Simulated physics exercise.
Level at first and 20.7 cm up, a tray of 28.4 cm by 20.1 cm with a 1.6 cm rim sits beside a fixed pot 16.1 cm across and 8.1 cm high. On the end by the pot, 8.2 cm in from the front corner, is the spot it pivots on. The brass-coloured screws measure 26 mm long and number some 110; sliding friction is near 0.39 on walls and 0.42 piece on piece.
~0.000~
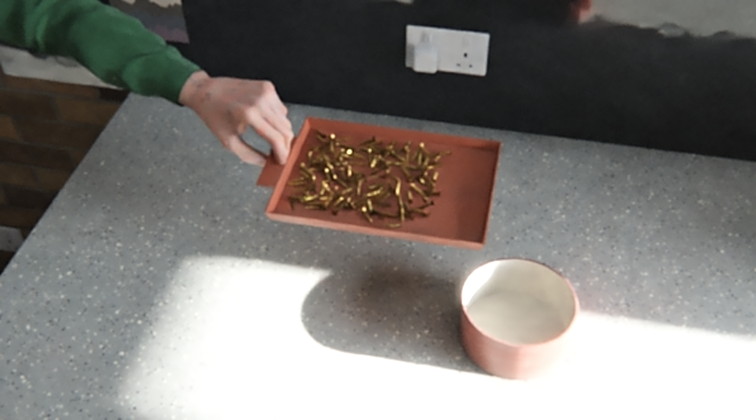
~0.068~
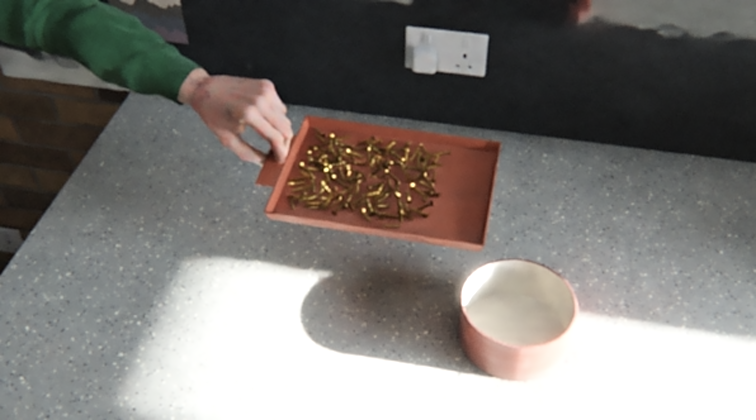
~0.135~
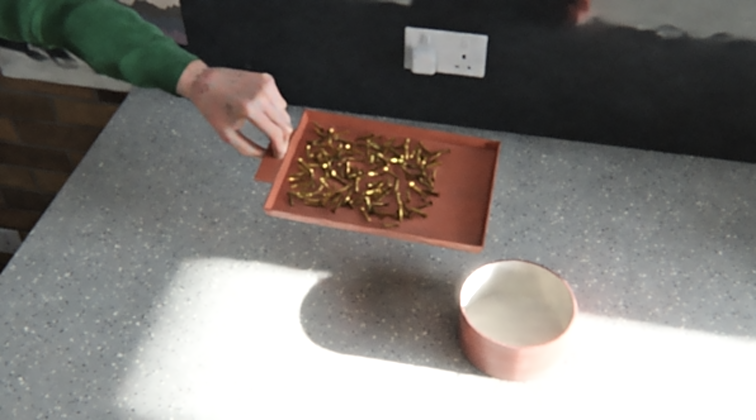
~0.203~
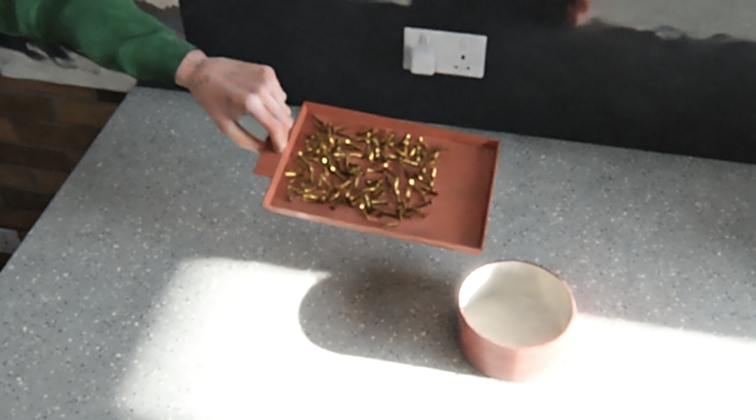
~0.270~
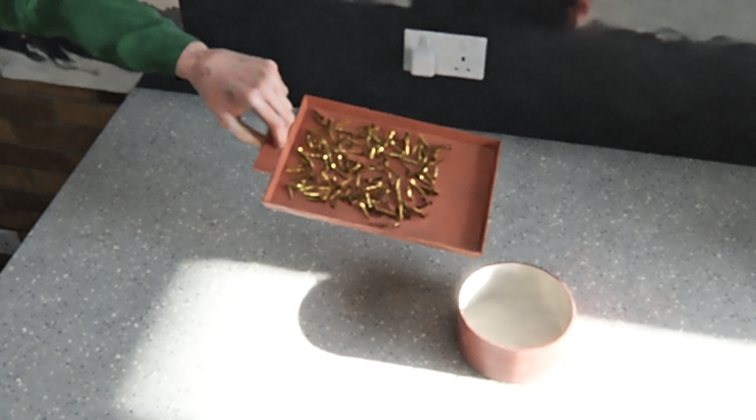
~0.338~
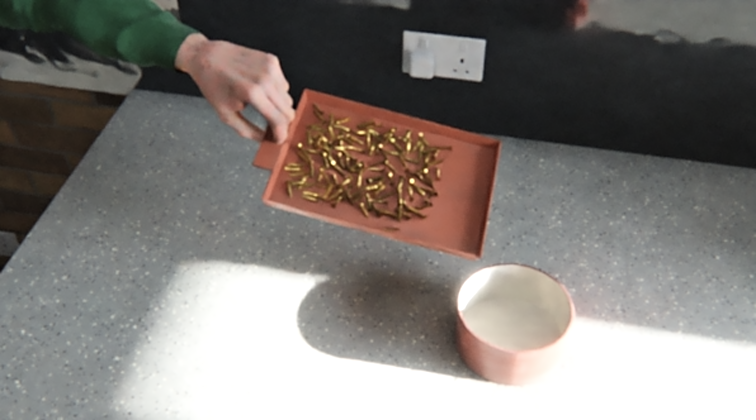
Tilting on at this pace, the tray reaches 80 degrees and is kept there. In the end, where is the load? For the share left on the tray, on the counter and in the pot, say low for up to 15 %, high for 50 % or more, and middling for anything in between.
Tray - low, counter - middling, pot - high.
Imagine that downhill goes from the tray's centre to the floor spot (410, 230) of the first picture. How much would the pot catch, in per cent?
Something like 25 per cent of the pieces.
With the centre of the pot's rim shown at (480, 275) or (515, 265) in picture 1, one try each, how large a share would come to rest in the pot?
About 65 percent the first time and about 5 percent the second.
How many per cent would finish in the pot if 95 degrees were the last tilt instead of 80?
Near 60 %, then.
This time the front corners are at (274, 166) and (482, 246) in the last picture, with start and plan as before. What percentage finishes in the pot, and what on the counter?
Split: Pot = 35, counter = 55.
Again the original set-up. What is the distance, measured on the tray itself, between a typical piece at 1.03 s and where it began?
By then it sits near 14 cm from where it began.
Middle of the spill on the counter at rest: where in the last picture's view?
Roughly at pixel (441, 370) in the last view.
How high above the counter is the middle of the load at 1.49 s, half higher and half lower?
About 20 cm.
After 1.03 s, tilt 44 degrees; the tray holds 100 %, the pot 0 %.
After 1.49 s, tilt 65 degrees; the tray holds 85 %, the pot 5 %.
After 2.03 s, tilt 80 degrees; the tray holds 10 %, the pot 55 %.
In the end, at 3.1 s, tray 0 %, counter 30 %, pot 70 %.
